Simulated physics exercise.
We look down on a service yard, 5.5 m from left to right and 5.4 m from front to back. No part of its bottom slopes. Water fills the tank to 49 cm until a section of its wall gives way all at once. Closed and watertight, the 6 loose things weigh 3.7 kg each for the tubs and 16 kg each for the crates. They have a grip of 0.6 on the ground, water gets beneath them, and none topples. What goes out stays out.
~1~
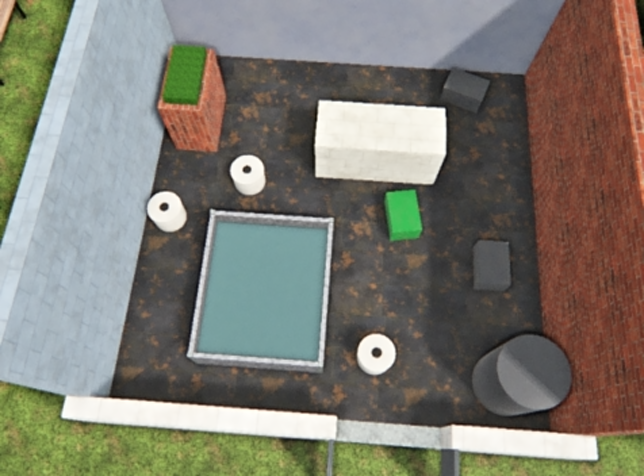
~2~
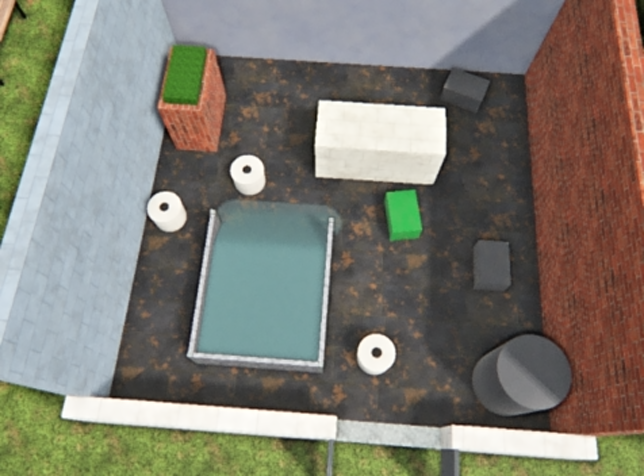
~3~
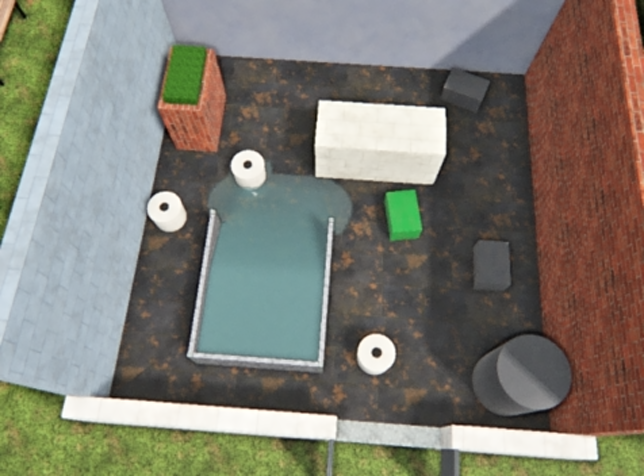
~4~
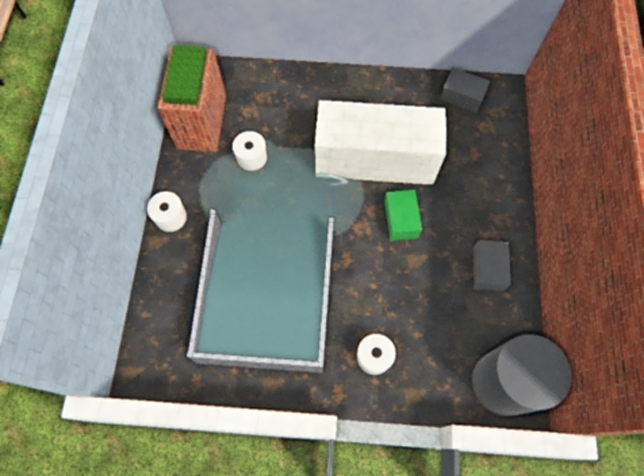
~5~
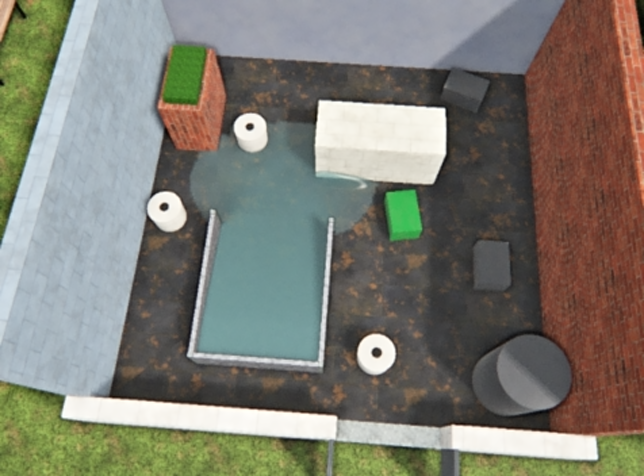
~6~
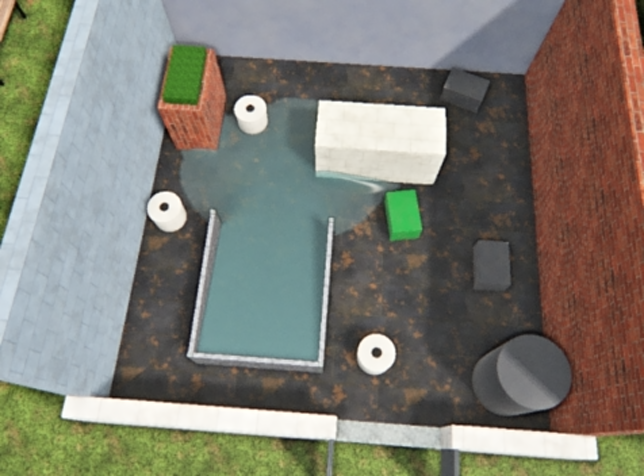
In a walled service yard, the far side of a square pool opened and water spread across the dark floor, pushing one white cylinder back toward the far wall while everything else stayed put.
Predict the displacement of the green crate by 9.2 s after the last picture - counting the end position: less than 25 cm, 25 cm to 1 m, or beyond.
The green crate? It ends a modest way out.
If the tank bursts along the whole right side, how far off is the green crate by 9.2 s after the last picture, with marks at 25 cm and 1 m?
Outcome for the green crate: Long-distance displacement.
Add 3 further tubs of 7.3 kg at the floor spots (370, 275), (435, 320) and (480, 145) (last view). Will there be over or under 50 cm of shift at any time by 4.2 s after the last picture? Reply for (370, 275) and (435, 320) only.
In that order: Short of it, short of it.
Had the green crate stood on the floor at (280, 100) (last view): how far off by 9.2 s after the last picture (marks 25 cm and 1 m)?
Well, it is shoved a long way.
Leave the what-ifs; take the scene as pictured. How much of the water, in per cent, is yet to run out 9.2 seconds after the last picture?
96 %.
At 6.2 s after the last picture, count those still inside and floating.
At that moment it comes to 3.
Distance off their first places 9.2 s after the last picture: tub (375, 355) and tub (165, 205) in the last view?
Taken in order, the shifts are 40 cm and 250 cm.
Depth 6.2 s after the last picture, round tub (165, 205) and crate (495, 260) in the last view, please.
First roughly 8 cm, second roughly 5 cm.
Then, 1.2 s after the last picture the green crate is near (413, 220), 0.2 m from its start, aground; 0 of 6 are out; 1 afloat.
Then, 3.8 s after the last picture the green crate is near (433, 236), 0.5 m from its start, aground; 0 of 6 are out; 3 afloat.
Then, 6.2 s after the last picture the green crate is near (433, 236), 0.5 m from its start, aground; 0 of 6 are out; 3 afloat.
Then, 9.2 s after the last picture the green crate is near (432, 237), 0.5 m from its start, aground; 0 of 6 are out; 4 afloat.
